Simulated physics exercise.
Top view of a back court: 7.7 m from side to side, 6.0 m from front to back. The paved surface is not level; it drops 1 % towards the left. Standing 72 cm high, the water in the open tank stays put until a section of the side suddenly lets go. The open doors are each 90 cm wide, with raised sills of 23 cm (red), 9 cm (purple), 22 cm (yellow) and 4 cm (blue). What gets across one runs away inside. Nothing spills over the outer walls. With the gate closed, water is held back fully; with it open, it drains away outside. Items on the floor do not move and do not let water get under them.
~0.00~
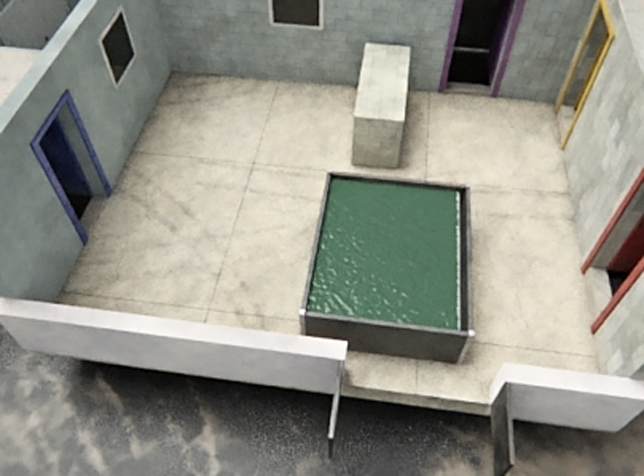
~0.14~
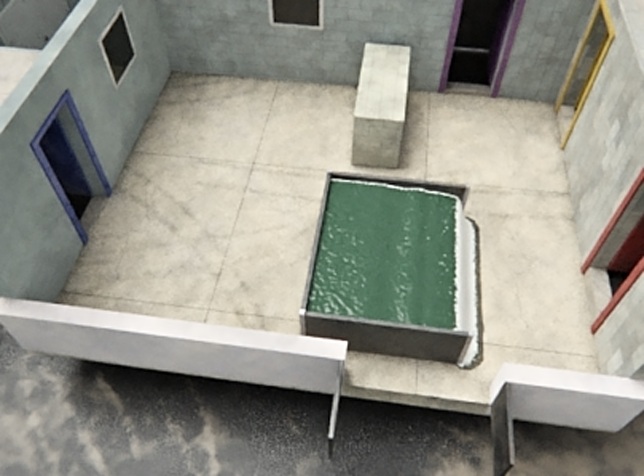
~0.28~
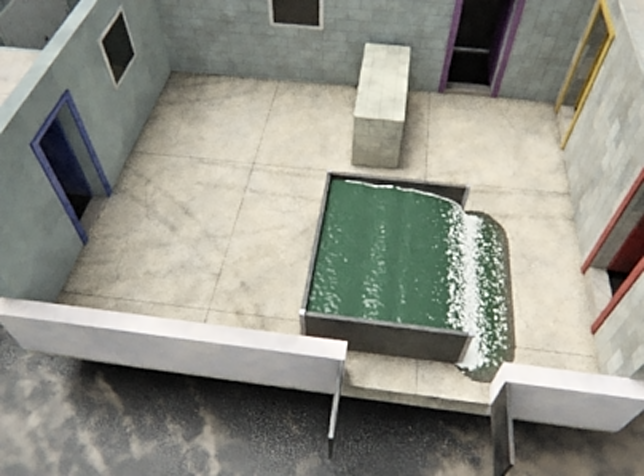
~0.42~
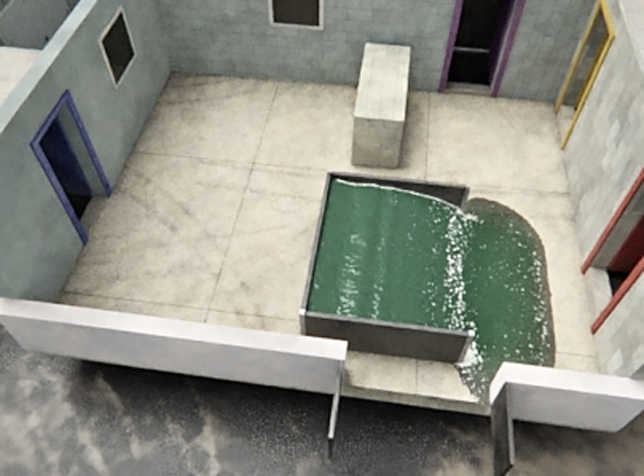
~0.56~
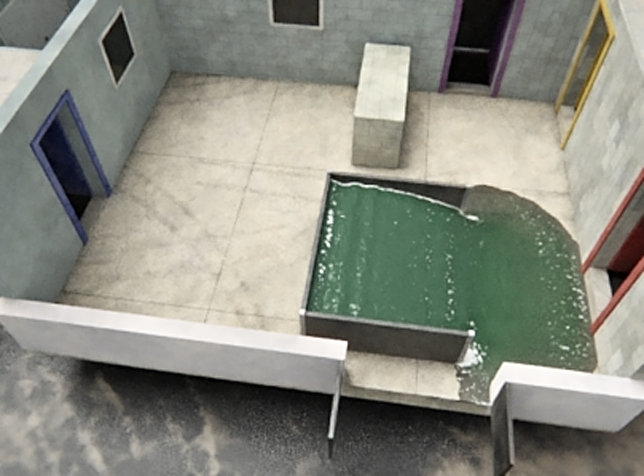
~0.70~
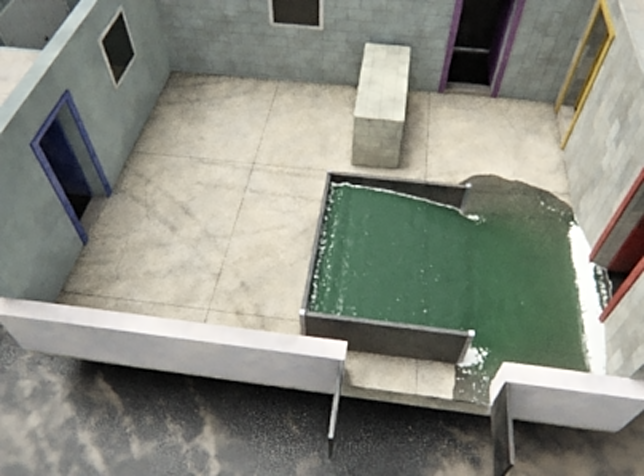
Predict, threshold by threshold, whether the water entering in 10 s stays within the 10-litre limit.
In order: The red door is going to break the limit, the purple door is going to break the limit, the yellow door is going to hold within the limit, the blue door is going to hold within the limit.
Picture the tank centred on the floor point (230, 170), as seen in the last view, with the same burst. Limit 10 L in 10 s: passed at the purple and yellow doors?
Relative to the limit, purple is beyond it and yellow is within it.
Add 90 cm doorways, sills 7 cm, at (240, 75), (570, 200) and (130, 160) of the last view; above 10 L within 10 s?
In sequence the answers are less than that, more than that and less than that.
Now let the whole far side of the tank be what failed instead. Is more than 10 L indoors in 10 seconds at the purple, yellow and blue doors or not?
Then it goes purple too high, yellow too high, blue too high.
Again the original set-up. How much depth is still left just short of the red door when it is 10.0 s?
Roughly 12.0 centimetres.
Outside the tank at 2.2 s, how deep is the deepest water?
It tops out at some 43 cm.
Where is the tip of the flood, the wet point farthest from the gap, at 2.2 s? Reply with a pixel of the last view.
That lands around (552, 105) in the last picture.
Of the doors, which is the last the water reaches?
It's the blue door that comes last.
After 1.4 s water covers 20 % of the floor and is deepest (52 cm) near (589, 338); red door 49 cm at the sill, 89 L in, purple door not reached, yellow door not reached, blue door not reached.
After 2.2 s water covers 25 % of the floor and is deepest (43 cm) near (584, 304); red door 44 cm at the sill, 219 L in, purple door not reached, yellow door 9 cm at the sill, 0 L in, blue door not reached.
After 3.5 s water covers 40 % of the floor and is deepest (30 cm) near (552, 105); red door 22 cm at the sill, 289 L in, purple door 19 cm at the sill, 20 L in, yellow door 14 cm at the sill, 0 L in, blue door not reached.
After 6.0 s water covers 55 % of the floor and is deepest (22 cm) near (409, 105); red door 8 cm at the sill, 291 L in, purple door 19 cm at the sill, 138 L in, yellow door 14 cm at the sill, 2 L in, blue door not reached.
After 10.0 s water covers 75 % of the floor and is deepest (16 cm) near (405, 164); red door 12 cm at the sill, 291 L in, purple door 12 cm at the sill, 193 L in, yellow door 10 cm at the sill, 2 L in, blue door 3 cm at the sill, 0 L in.
